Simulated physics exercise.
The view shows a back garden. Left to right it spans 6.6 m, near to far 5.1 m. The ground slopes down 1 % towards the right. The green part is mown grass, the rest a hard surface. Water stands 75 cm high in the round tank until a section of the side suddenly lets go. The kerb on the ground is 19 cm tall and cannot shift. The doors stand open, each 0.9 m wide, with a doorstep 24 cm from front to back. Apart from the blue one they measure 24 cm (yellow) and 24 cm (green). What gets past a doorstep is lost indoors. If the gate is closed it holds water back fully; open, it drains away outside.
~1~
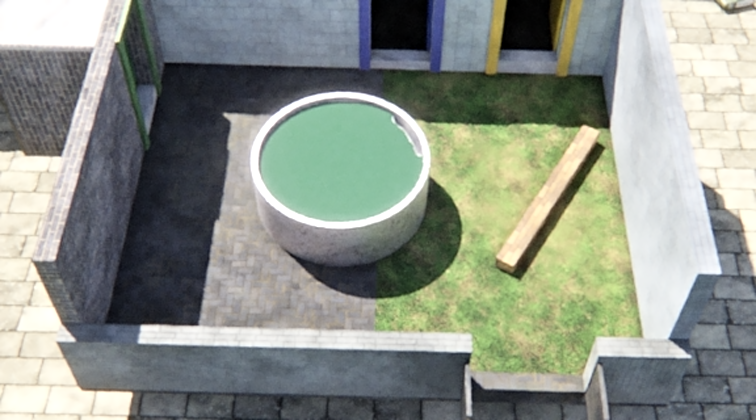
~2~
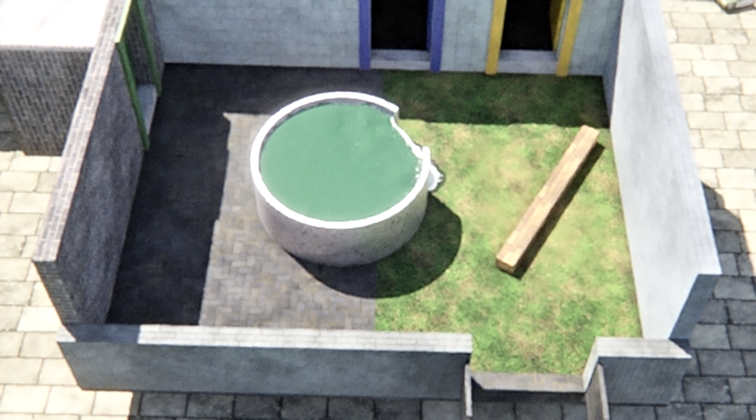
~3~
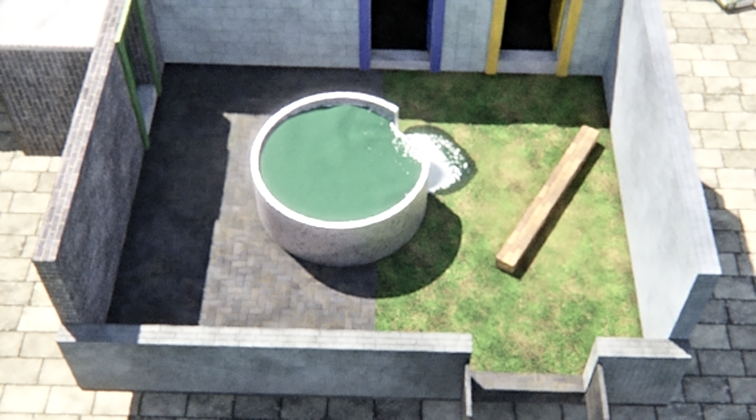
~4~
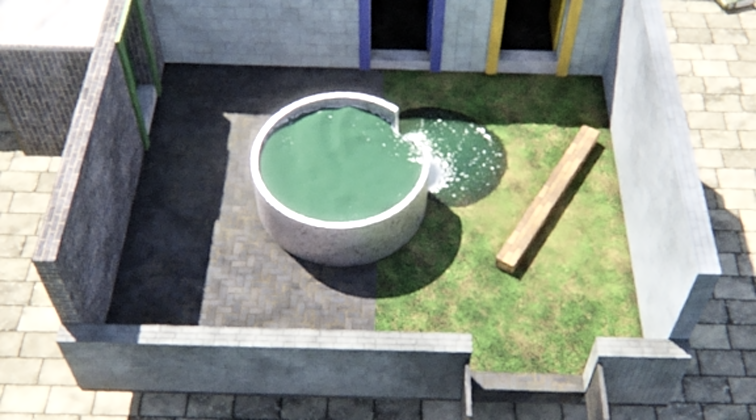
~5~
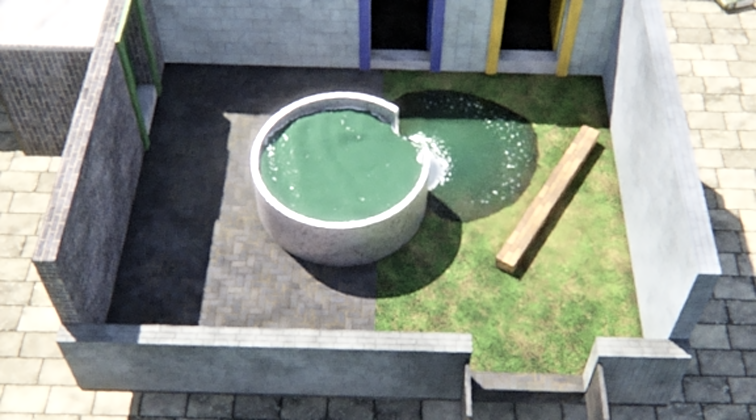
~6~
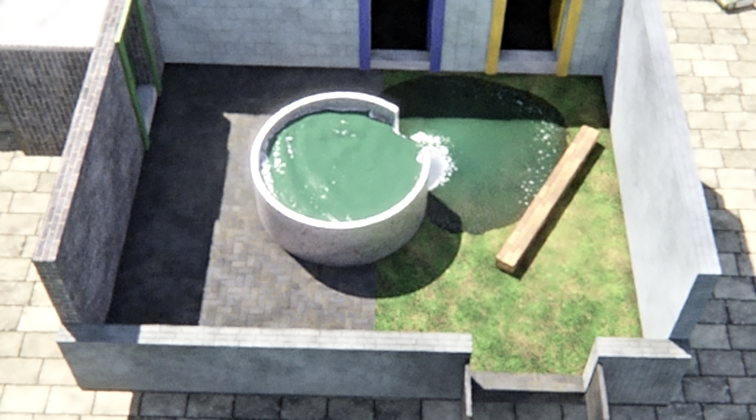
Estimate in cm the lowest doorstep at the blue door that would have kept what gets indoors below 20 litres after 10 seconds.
Some 10 cm above the ground.
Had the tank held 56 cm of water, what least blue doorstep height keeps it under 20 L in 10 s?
About 7.0 cm.
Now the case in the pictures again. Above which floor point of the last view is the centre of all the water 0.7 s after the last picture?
Around (388, 177).
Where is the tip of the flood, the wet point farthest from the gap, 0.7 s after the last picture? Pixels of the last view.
At about (596, 77).
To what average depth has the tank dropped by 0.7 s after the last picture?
Roughly 54 cm on average.
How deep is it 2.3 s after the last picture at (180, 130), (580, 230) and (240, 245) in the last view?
In that order: 0, 2 and 0 cm.
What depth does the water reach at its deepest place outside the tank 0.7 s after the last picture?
Roughly 38 cm.
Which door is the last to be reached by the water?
Last comes the green one.
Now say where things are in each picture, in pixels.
In the first picture, the round tank at (341, 161) is whole and still, 75 cm deep; the blue door at (402, 18) is dry.
In the second picture, the front is at (437, 173), 0.3 m from the gap at (412, 156); 0.2 m2 of floor is wet, 75 cm left at the back.
In the third picture, the gap is at (412, 157), the front 0.8 m out at (467, 161); the back of the round tank holds 75 cm.
In the fourth picture, water pours out at (412, 157) and has run 1.3 m, to (496, 142); about 7 cm deep outside, 75 cm at the back.
In the fifth picture, water pours out at (412, 157) and has run 1.9 m, to (524, 125); about 5 cm deep outside, 72 cm at the back.
In the sixth picture, water pours out at (412, 156) and has run 2.4 m, to (552, 110); about 4 cm deep outside, 66 cm at the back; 0.4 m in a straight line remain to the blue door at (402, 18).
Then, 0.7 s after the last picture water covers 25 % of the floor, deepest (38 cm) near (416, 162); 6 cm at the blue door, 0 litres in over its 17 cm doorstep.
Then, 2.3 s after the last picture water covers 35 % of the floor, deepest (32 cm) near (602, 121); 8 cm at the blue door, 0 litres in over its 17 cm doorstep.
Then, 9.3 s after the last picture water covers 95 % of the floor, deepest (14 cm) near (601, 112); 9 cm at the blue door, 0 litres in over its 17 cm doorstep.
At the blue door as built, the water peaked near 13 cm, 3.7 s after the last picture.
With a doorstep of 8.5 cm, 41 litres would have come in within the 10 s; with 11 cm, 12 litres. So under 20 litres takes about 10 cm.
